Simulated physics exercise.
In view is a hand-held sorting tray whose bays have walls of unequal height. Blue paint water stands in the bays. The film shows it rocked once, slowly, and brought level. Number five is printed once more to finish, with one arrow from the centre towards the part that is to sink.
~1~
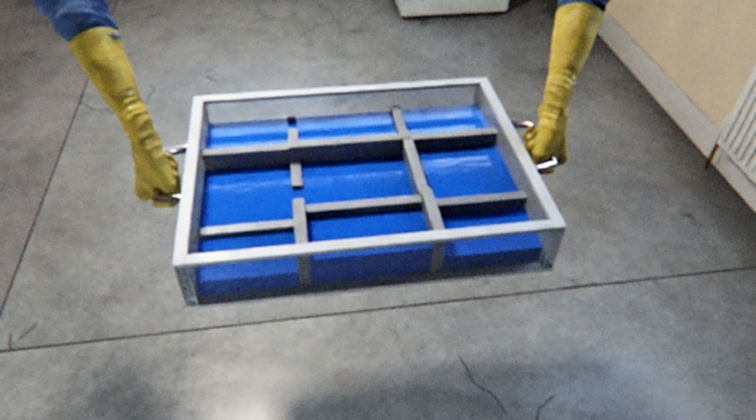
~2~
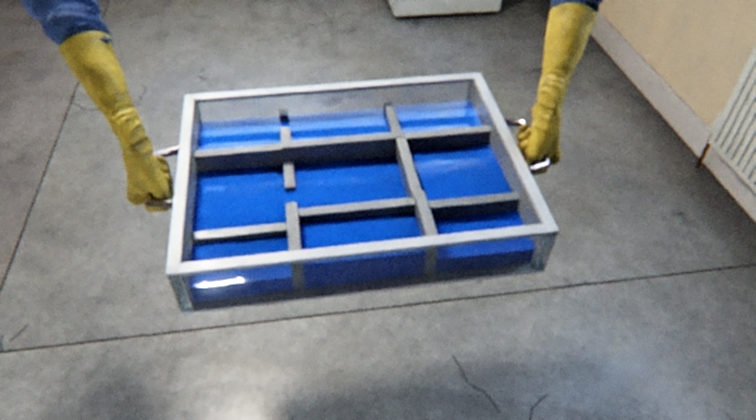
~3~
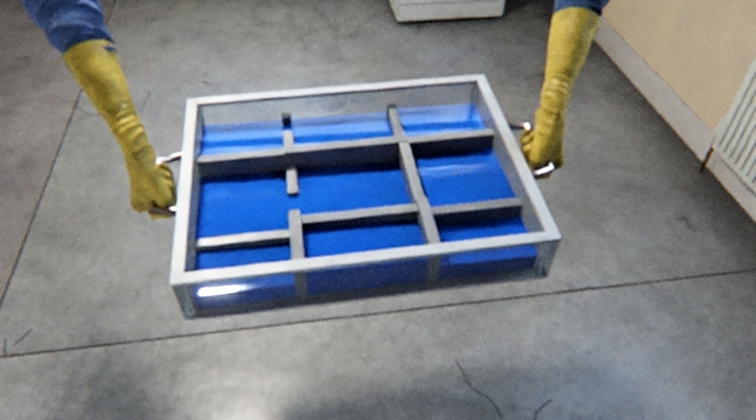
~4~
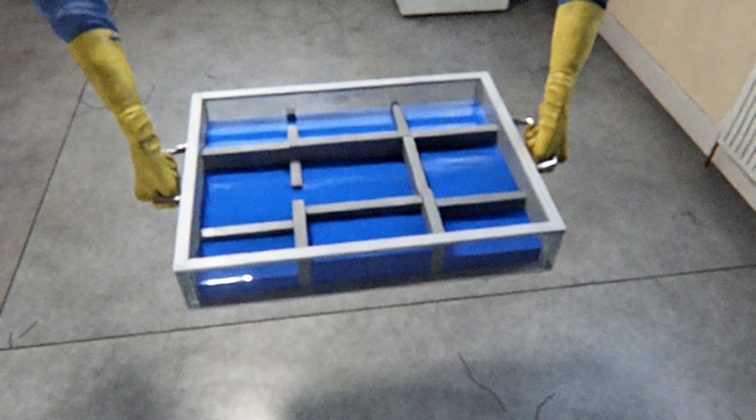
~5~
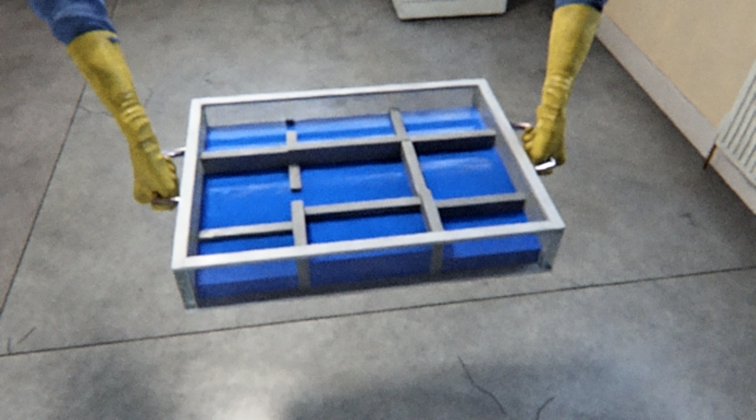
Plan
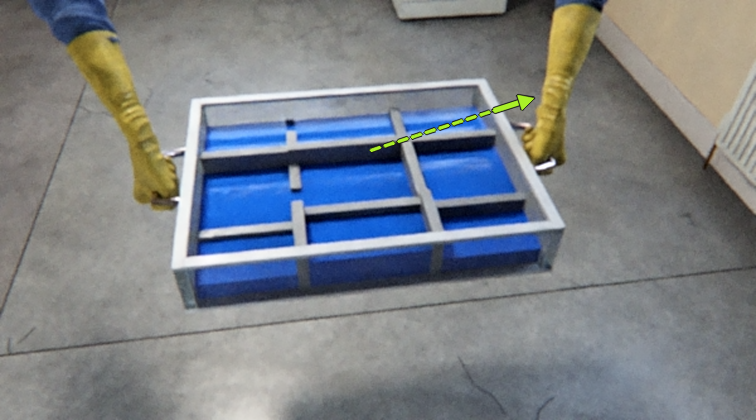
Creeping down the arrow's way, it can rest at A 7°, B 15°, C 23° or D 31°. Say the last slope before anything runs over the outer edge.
The limit is A.
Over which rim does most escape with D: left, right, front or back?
The right rim.
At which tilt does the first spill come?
That is tilt B.
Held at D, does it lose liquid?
Yes, that goes wrong.
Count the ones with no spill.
One.
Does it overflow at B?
Yes, that goes wrong.
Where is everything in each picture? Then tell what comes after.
In the first picture, the tray is level; deepest in the front middle bay, at (368, 231), shallowest in the front right.
The second picture shows tipped about 3° down to the front; no wall is crossed.
The third picture shows tipped about 4° down to the front; no wall is crossed.
The fourth picture shows tipped about 2° down to the front; no wall is crossed.
In the fifth picture, the tray is level; deepest in the front middle bay, at (367, 233), shallowest in the front right.
The arrow ends at (528, 99).
If A is chosen, nothing spills; the central bay holds the most.
If B is chosen, about 7 % goes over the rim.
If C is chosen, about 38 % goes over the rim.
If D is chosen, about 60 % goes over the rim.
